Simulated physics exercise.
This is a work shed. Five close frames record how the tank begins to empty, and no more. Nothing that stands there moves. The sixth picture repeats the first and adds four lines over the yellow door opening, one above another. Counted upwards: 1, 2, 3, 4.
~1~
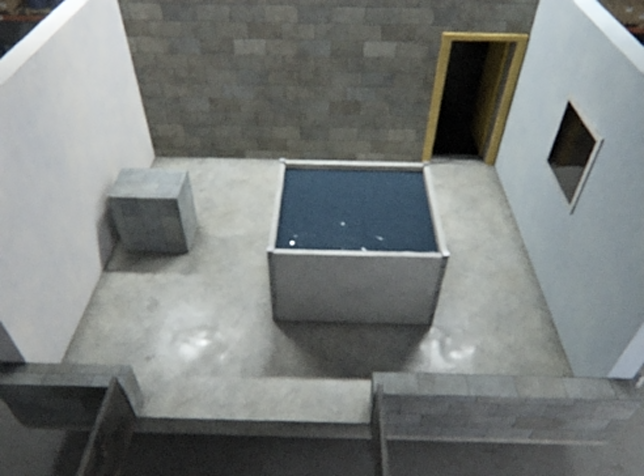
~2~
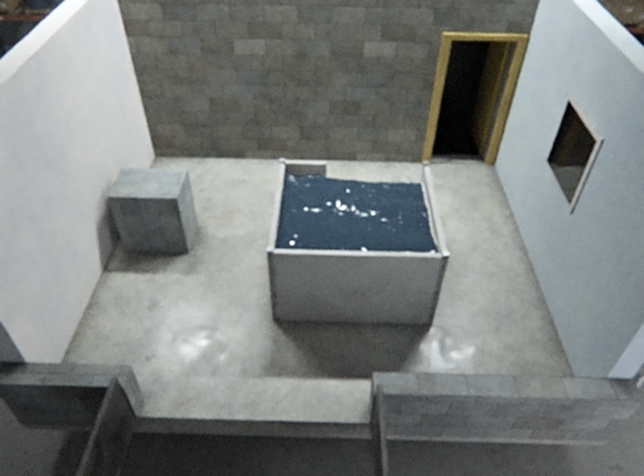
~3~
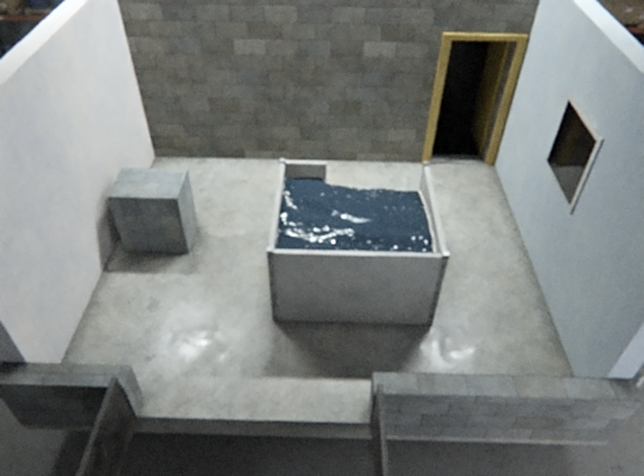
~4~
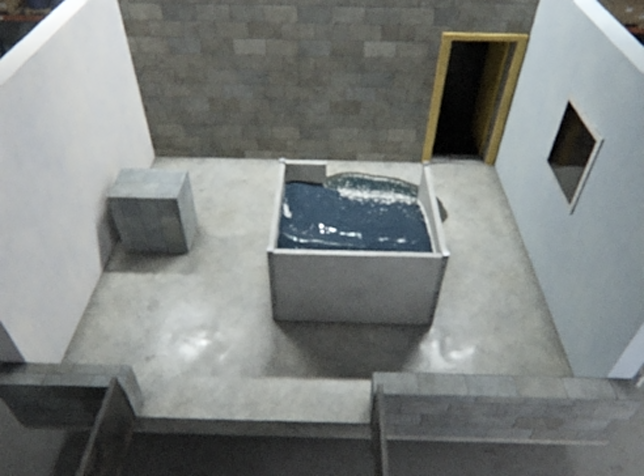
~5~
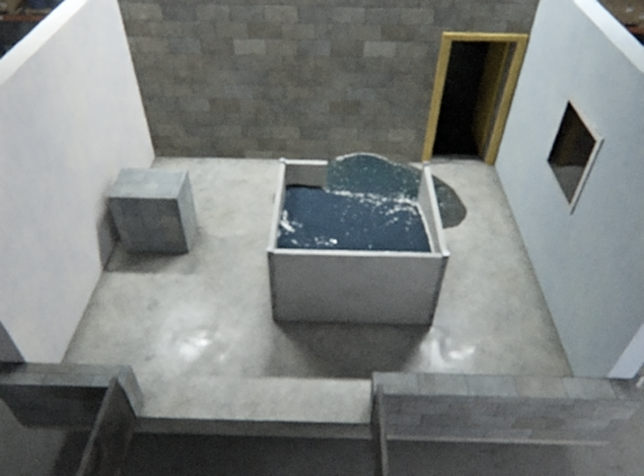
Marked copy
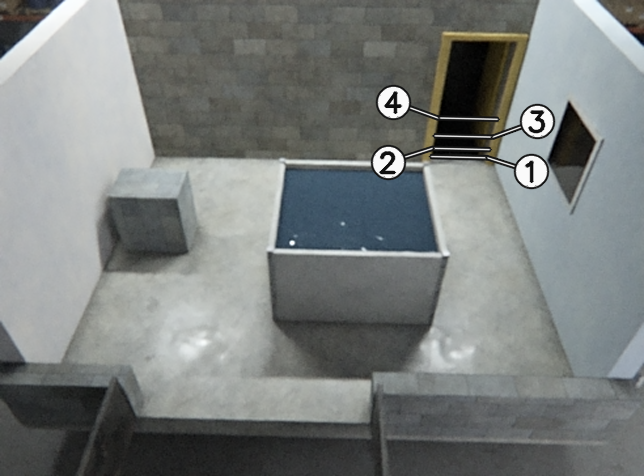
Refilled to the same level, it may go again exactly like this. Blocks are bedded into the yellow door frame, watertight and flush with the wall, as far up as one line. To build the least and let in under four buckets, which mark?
Choose 3.
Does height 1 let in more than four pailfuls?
Yes, that goes wrong.
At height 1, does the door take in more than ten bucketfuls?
Yes, it does.
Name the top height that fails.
It is 2.
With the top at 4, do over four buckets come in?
No, that is safe.
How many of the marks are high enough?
Two of them.
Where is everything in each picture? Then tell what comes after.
Water in the tank at rest, its middle at (355, 209); foot of the yellow doorway at (457, 164); open gate at (251, 365).
Water covers 2 % of the ground, its front hidden from here.
Water covers 5 % of the ground, its front hidden from here.
Water covers 11 % of the ground, its front hidden from here.
Water covers 18 % of the ground and shows as far out as (329, 161).
On the marked copy, 1 at (459, 157); 2 at (461, 148); 3 at (463, 136); 4 at (467, 118); from the bottom up 1, 2, 3, 4.
For height 1, dozens of bucketfuls pour in.
For height 2, about 9 bucketfuls get in.
For height 3, a bucket or two gets in.
For height 4, nothing gets over.
